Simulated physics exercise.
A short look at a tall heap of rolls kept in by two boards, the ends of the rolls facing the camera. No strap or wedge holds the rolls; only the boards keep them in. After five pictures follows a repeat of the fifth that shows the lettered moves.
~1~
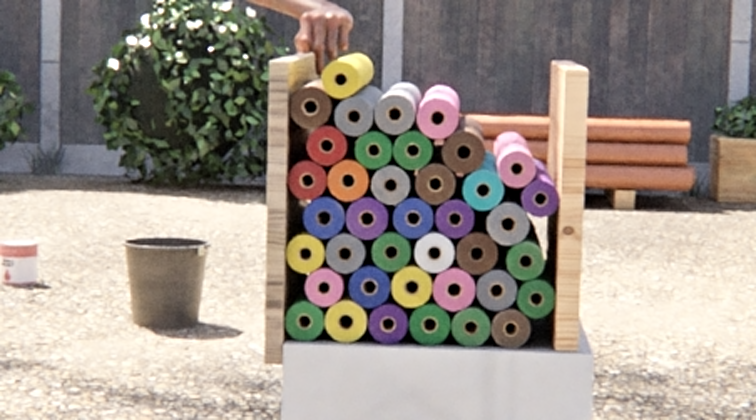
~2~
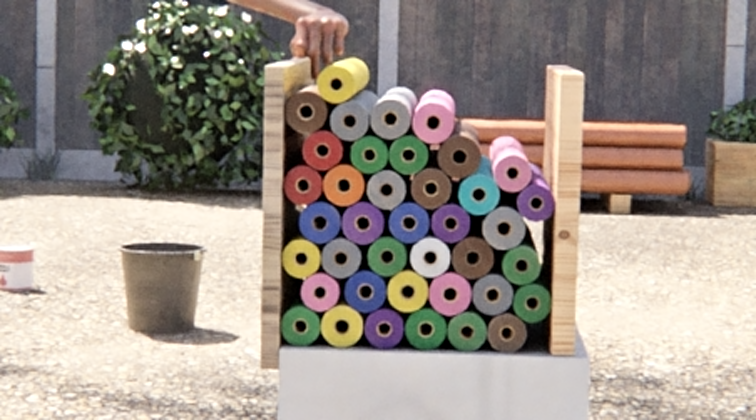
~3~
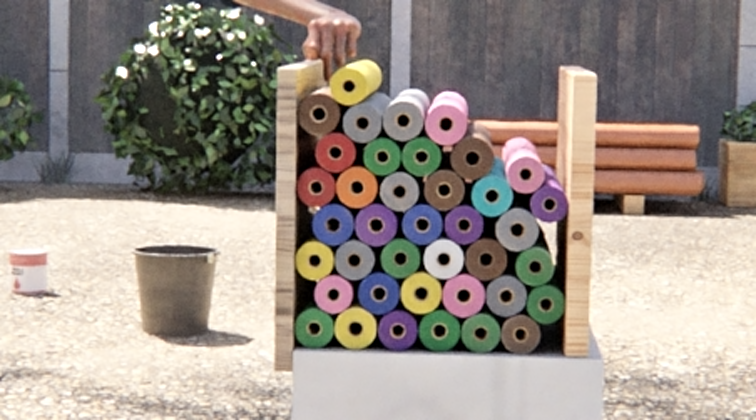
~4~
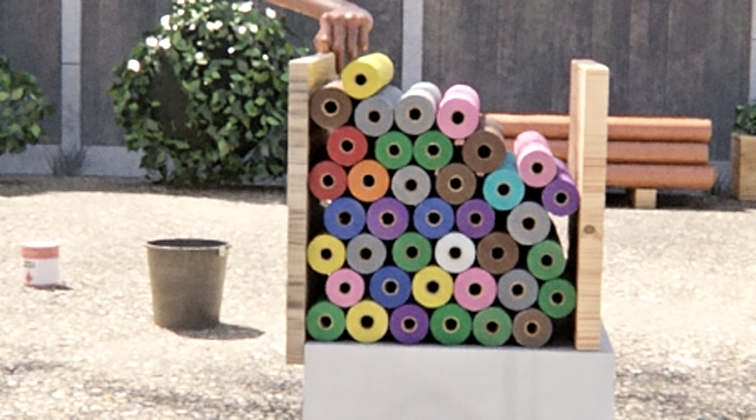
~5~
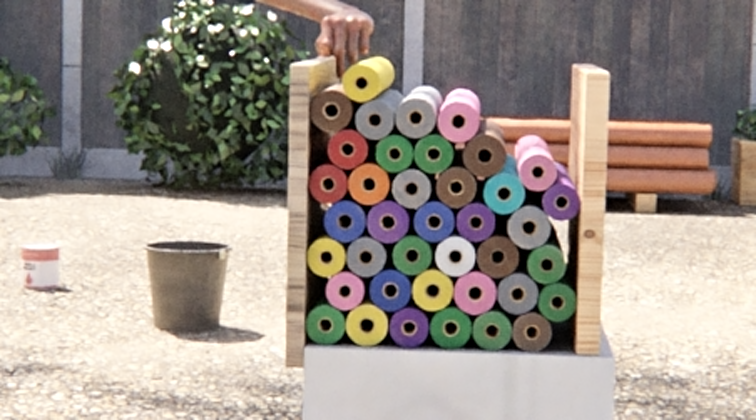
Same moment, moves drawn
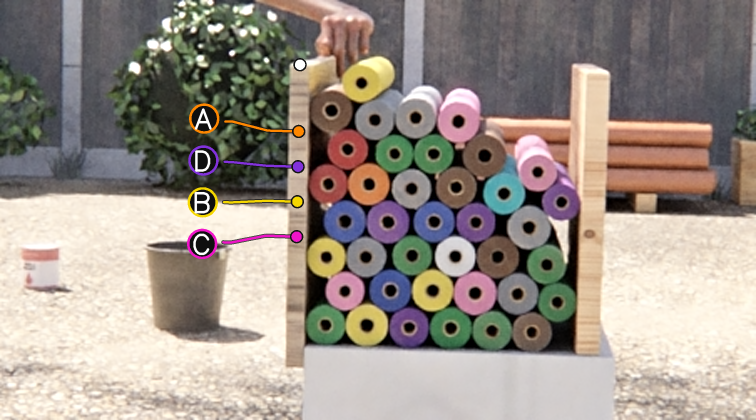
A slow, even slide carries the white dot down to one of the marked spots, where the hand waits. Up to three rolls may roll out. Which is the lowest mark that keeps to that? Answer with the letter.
Stop at B.
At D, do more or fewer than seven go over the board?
Fewer than seven.
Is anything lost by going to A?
At A: No.
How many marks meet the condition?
The number is three.
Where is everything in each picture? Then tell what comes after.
The first frame shows a yellow roll (412, 287); a blue roll (324, 218); a green roll (525, 261).
The second frame shows a green roll (521, 265); a grey roll (504, 229).
The third frame shows a purple roll (549, 204); a pink roll (526, 174).
The fourth frame shows side board (314, 196); a green roll (326, 322).
The fifth frame shows a brown roll (532, 332); a yellow roll (433, 290); a blue roll (345, 221).
On the marked copy, A at (298, 132); B at (297, 202); C at (296, 237); D at (298, 167); the white dot at (300, 65).
With B. Early on, top of the board (309, 128).
Further on, top of the board (308, 199).
At the end, top of the board (308, 201), two out over the board.
As for the rest, A none out over the board; C more than three out over the board; D two out over the board.
